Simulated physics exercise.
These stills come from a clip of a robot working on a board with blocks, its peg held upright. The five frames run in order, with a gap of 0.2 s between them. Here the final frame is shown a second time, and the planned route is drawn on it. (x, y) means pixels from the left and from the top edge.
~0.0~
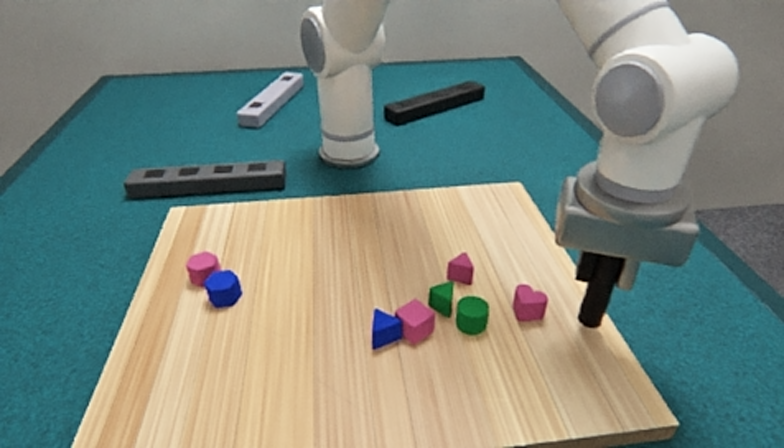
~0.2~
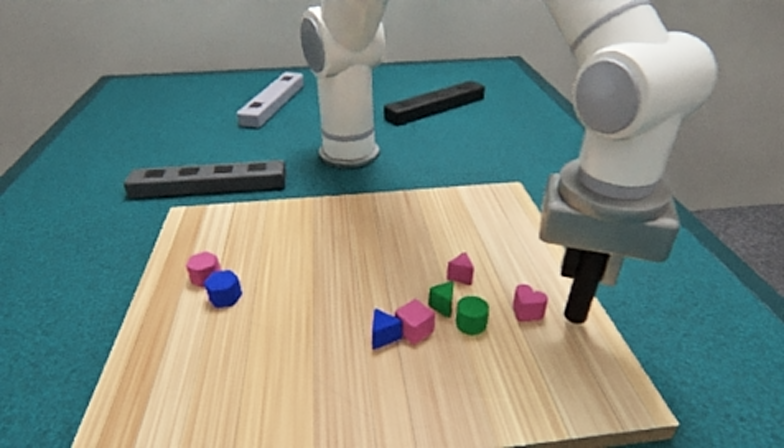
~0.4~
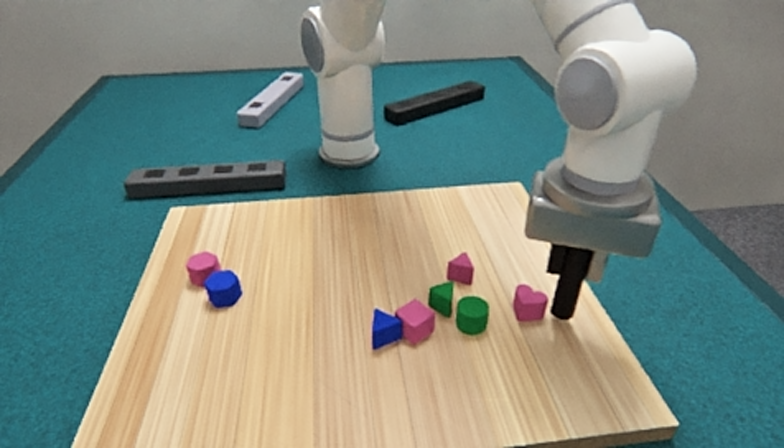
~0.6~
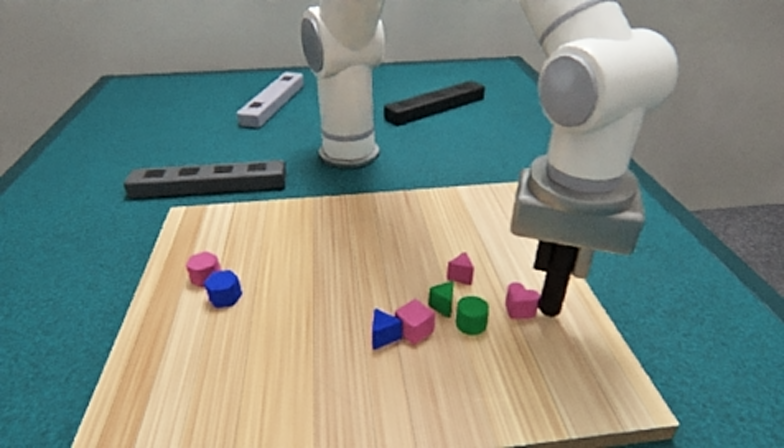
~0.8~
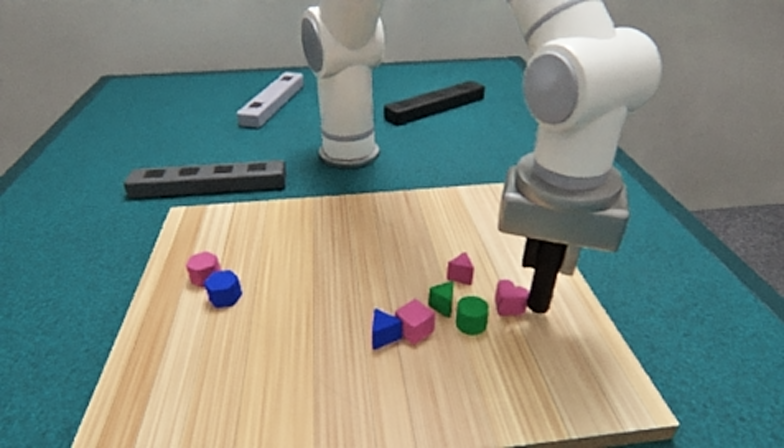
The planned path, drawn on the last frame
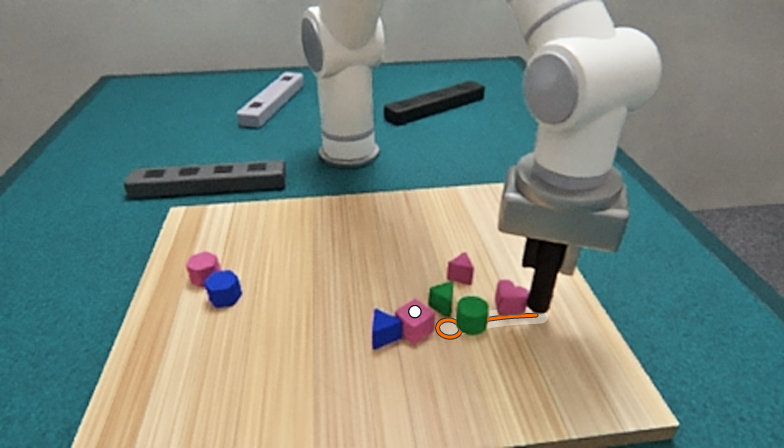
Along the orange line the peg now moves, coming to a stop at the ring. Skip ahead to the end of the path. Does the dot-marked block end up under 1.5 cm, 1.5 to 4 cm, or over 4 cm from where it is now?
Displacement: 1.5 to 4 cm.
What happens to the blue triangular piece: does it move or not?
In the end it has been moved.
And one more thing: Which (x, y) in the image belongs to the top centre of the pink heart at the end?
My prediction: (482, 282).
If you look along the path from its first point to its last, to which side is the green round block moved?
Well, taking the path from its start to its end as straight ahead, the green round block moves to the left.
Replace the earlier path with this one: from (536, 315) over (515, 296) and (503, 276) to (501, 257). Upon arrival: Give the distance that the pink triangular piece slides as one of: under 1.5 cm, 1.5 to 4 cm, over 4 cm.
Answer: Less than 1.5 cm.
Path on the board, from (536, 315) over (492, 319) to (449, 328); the dot is on the pink square piece.
The first path, step by step. One third of the way, peg at (508, 308); pink heart at (489, 283), turned 45° clockwise.
Two thirds of the way, peg at (478, 312); green triangular piece at (442, 289), turned 25° clockwise; green round block at (453, 310); pink heart at (482, 282), turned 80° clockwise.
At the end, peg at (450, 319); blue triangular piece at (367, 320), turned 50° clockwise; pink square piece at (396, 319), turned 45° clockwise; green triangular piece at (441, 289), turned 30° clockwise; green round block at (428, 322); pink heart at (482, 282), turned 80° clockwise.
